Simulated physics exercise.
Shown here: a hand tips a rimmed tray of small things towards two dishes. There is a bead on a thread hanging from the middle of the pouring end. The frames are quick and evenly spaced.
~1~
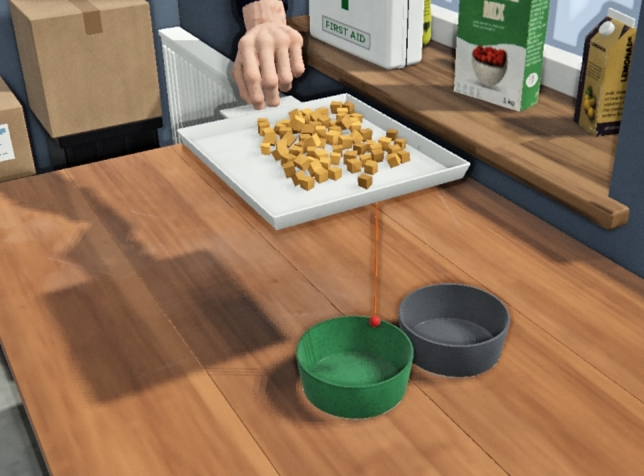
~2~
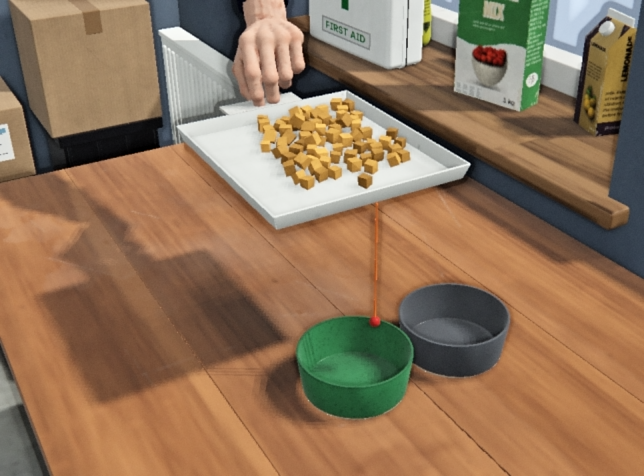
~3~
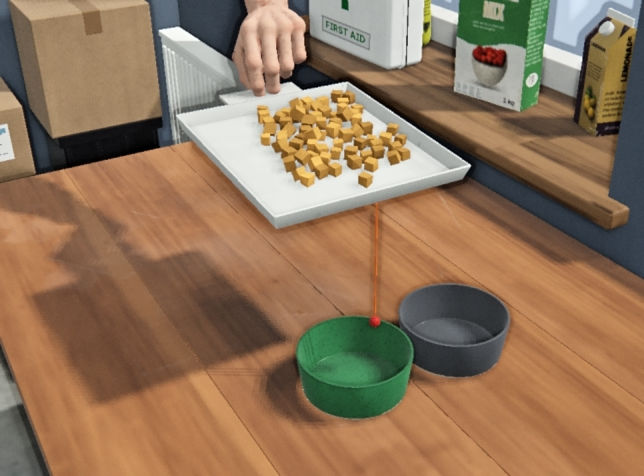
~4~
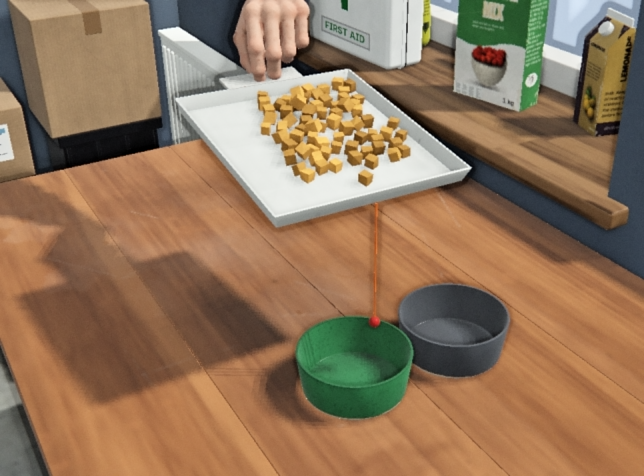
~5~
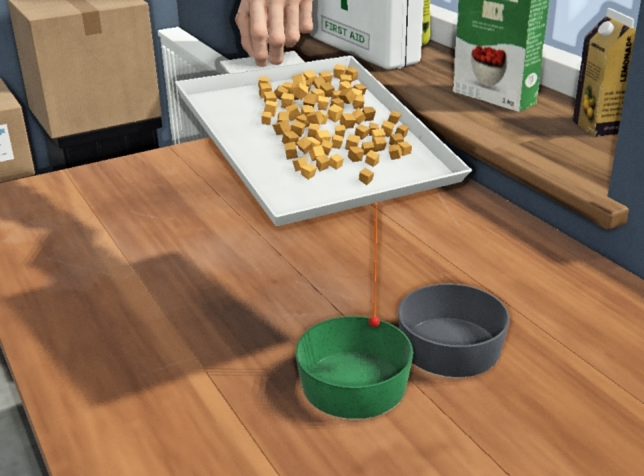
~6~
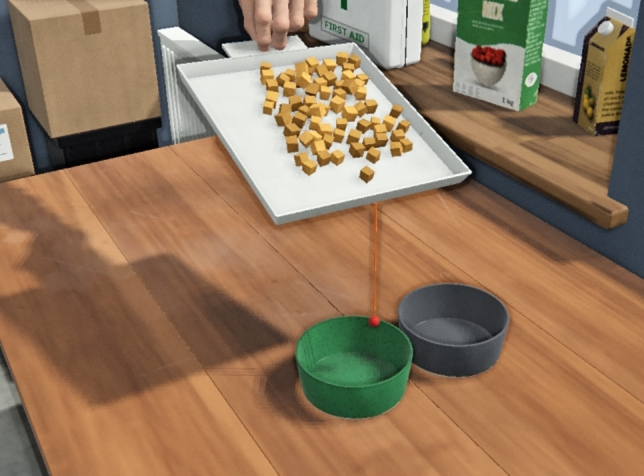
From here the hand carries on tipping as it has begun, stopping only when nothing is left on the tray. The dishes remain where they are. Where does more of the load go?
I'd say most of it lands in the right one, honestly.
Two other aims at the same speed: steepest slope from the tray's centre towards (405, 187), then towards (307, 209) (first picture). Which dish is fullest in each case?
The rightmost dish, then the leftmost dish.
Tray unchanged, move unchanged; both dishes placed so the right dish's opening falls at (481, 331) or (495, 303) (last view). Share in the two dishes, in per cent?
First 90 %, then 50 %.
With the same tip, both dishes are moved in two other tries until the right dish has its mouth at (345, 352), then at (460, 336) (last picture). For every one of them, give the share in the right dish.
I'd say about 10 percent, followed by about 60 percent.
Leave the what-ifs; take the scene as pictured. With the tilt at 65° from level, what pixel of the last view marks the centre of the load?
Close to (411, 165).
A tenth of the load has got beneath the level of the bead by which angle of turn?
The tilt is near 75° by then.
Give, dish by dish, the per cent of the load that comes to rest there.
Left dish: 10 per cent; right dish: 40 per cent.
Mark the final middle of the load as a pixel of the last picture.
Roughly pixel (450, 376).
Shortly afterwards, tray tipped steeply; the bulk on the tray; only a few outside both; a little in the air.
Next, tray tipped past a quarter turn; near two thirds on the tray; only a few in the left dish; a little in the right dish; a little outside both; a little in the air.
Some moments later, tray tipped past a quarter turn; a little in the left dish; near a third in the right dish; near half outside both.
In the end, tray tipped past a quarter turn; a little in the left dish; near a third in the right dish; near half outside both.
